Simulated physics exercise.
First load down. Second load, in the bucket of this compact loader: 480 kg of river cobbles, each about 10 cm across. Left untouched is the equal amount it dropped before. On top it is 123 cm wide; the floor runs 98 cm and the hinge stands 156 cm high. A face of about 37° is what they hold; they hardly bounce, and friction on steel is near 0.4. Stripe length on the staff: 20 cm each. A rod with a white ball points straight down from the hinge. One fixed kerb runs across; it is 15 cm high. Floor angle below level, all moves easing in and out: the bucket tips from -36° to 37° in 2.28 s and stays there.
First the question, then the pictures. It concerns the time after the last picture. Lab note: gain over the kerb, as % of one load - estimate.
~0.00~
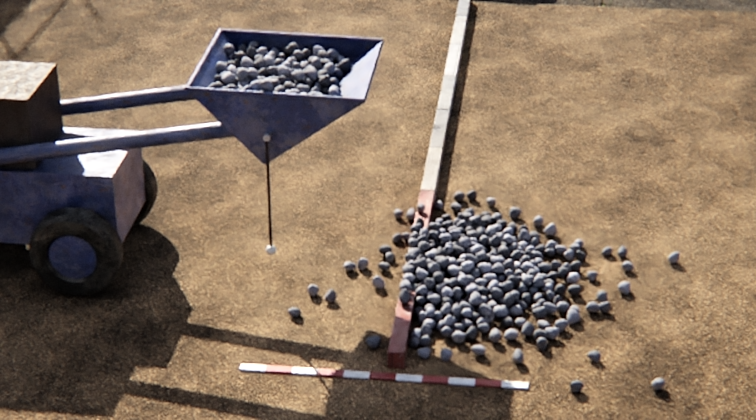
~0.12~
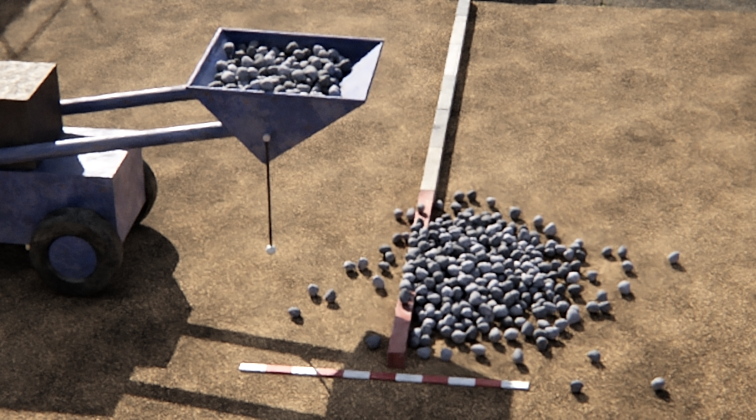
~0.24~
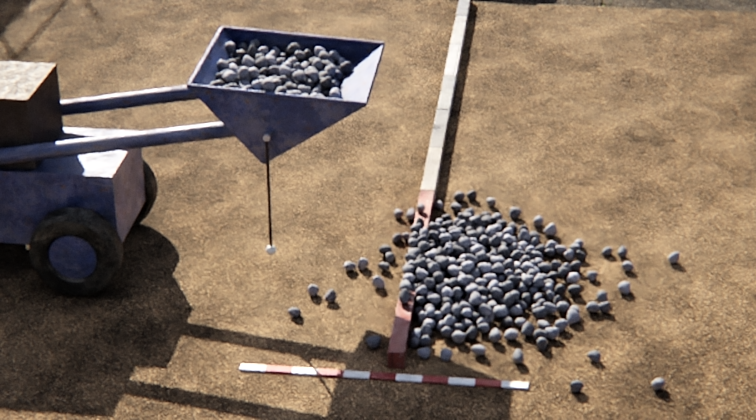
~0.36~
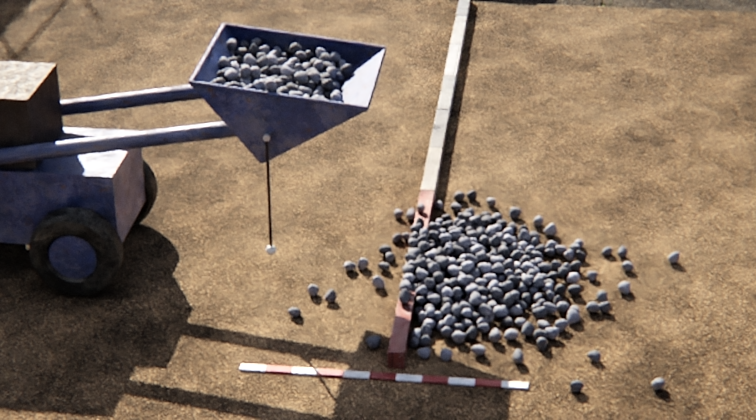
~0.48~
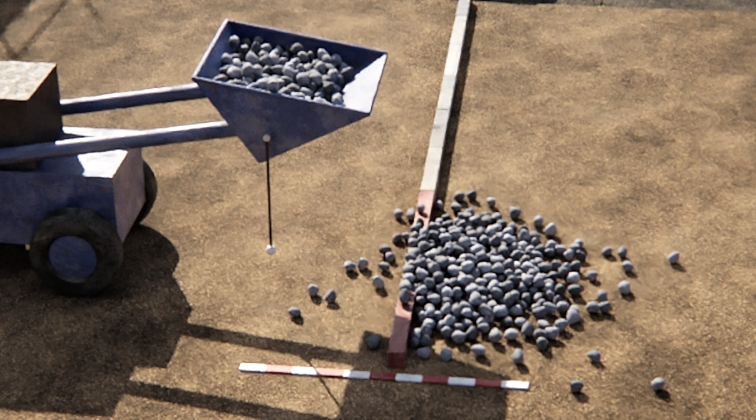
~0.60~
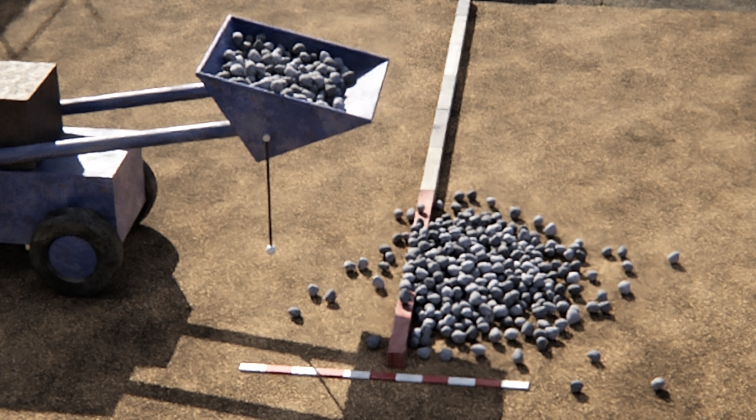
Gain: About 34 %.
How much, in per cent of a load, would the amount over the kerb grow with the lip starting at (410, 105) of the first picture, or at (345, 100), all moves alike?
Near 90 in a hundred, then near 15 in a hundred.
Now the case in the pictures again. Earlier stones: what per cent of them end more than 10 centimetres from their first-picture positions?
Roughly 5 % of them.
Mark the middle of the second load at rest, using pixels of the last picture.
Near (399, 261).
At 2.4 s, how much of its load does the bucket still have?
About 25 per cent is held.
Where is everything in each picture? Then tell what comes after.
Lip at (365, 101), floor tilted -36°, highest stones at (268, 57). The earlier load is highest near (429, 257), 21 cm above ground level, 8 % on this side of the kerb, 92 % over the kerb, in the first picture.
The bucket is at -35°, its lip at (365, 102); the top of the load is at (268, 56); the stones move at 0.0 m/s on average, in the second picture.
The bucket is at -34°, its lip at (366, 104); the top of the load is at (257, 57); the stones move at 0.1 m/s on average, in the third picture.
Lip at (368, 109), floor tilted -31°, highest stones at (245, 56); the stones move at 0.1 m/s on average, in the fourth picture.
The bucket is at -28°, its lip at (369, 114); the top of the load is at (247, 53); the stones move at 0.1 m/s on average, in the fifth picture.
Lip at (371, 121), floor tilted -23°, highest stones at (247, 49); the stones move at 0.2 m/s on average, in the sixth picture.
After 1.7 s the floor is at 26°; in per cent of one load, 98 in the bucket, 9 on this side of the kerb, 92 over the kerb; the foremost stones are at (648, 285).
After 2.4 s the floor is at 37°; in per cent of one load, 25 in the bucket, 72 on this side of the kerb, 103 over the kerb; the foremost stones are at (648, 285).
After 2.7 s the floor is at 37°; in per cent of one load, 0 in the bucket, 78 on this side of the kerb, 122 over the kerb; the foremost stones are at (648, 285).
After 5.6 s the floor is at 37°; in per cent of one load, 0 in the bucket, 73 on this side of the kerb, 127 over the kerb; the foremost stones are at (648, 285). Net gain over the kerb, 34.
